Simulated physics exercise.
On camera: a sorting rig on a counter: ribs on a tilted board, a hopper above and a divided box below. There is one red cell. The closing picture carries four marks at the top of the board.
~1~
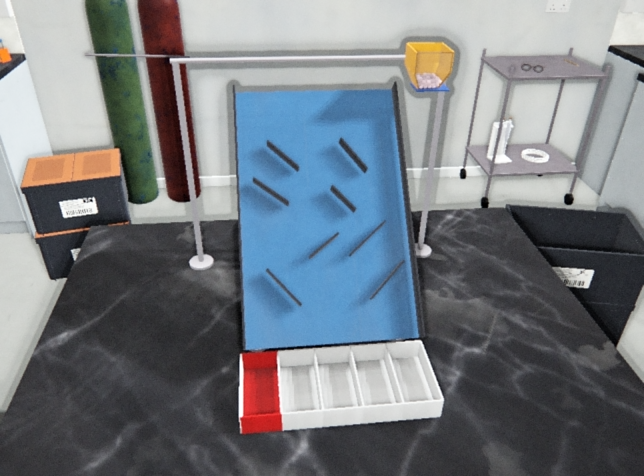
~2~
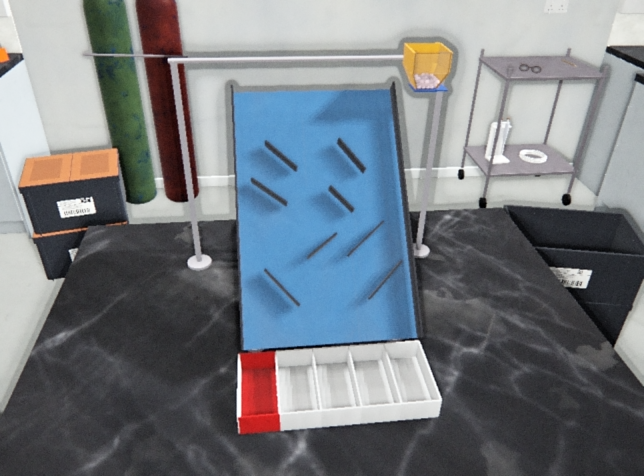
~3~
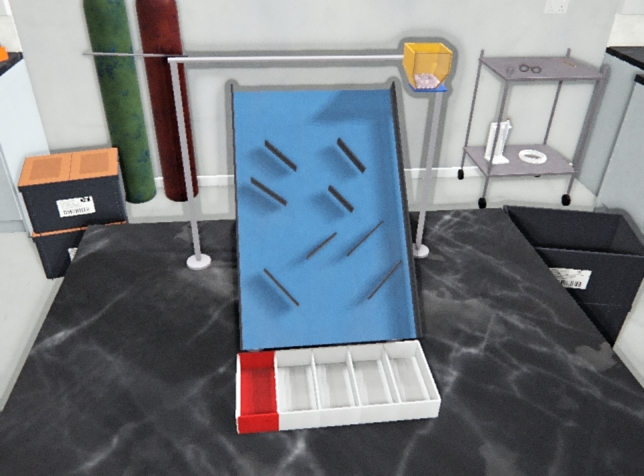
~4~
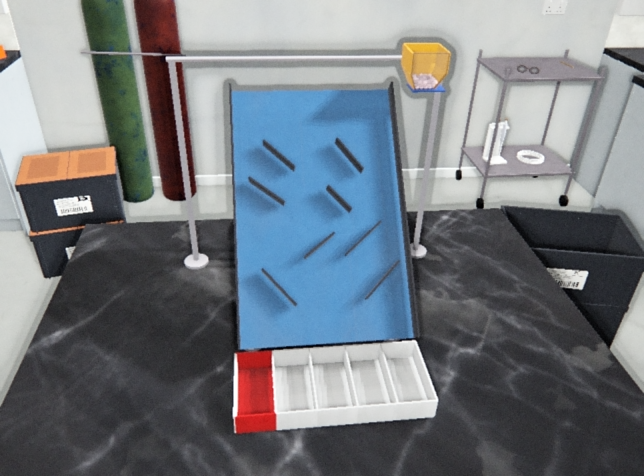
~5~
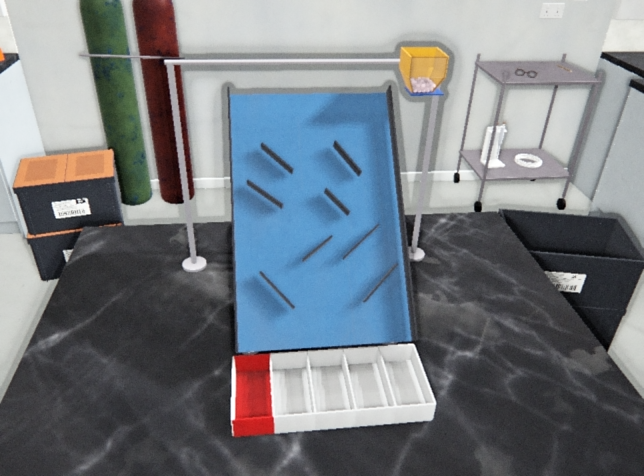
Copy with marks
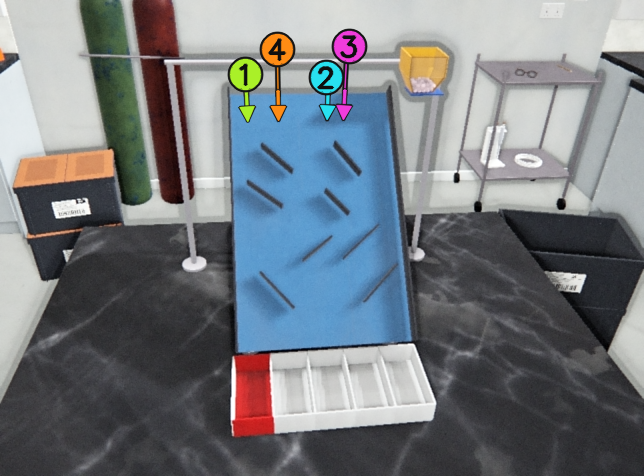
Nothing moves apart from a very slight shift of the view, as a yellow hopper with its door shut stays above a tilted blue board with dark ribs, and a white divided box with one red cell at the far left sits below.
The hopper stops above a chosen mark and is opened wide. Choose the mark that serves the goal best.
1 is best.
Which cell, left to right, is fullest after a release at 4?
The third.
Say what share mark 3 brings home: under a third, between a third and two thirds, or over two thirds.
It is under a third.
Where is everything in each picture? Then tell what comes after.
The first picture shows hopper at (426, 82), sugar pearls, door shut.
The second picture shows ribs (265, 140) to (297, 167), (339, 138) to (366, 169), (251, 178) to (287, 202).
The third picture shows ribs (330, 185) to (354, 209), (308, 256) to (336, 232), (349, 254) to (383, 221).
The fourth picture shows ribs (262, 268) to (297, 305), (368, 298) to (400, 261).
The fifth picture shows red cell at (254, 425), number 1 of 5 from the left.
On the marked copy, mark 1 meets the board at (247, 116); mark 2 meets the board at (327, 114); mark 3 meets the board at (343, 114); mark 4 meets the board at (278, 115).
With 1, about a third in the red cell, about half in other cells, a small part outside the box.
With 2, none in the red cell, nearly all in other cells, a small part outside the box.
With 3, a stray few in the red cell, nearly all in other cells, a small part outside the box.
With 4, a stray few in the red cell, nearly all in other cells, a small part outside the box.
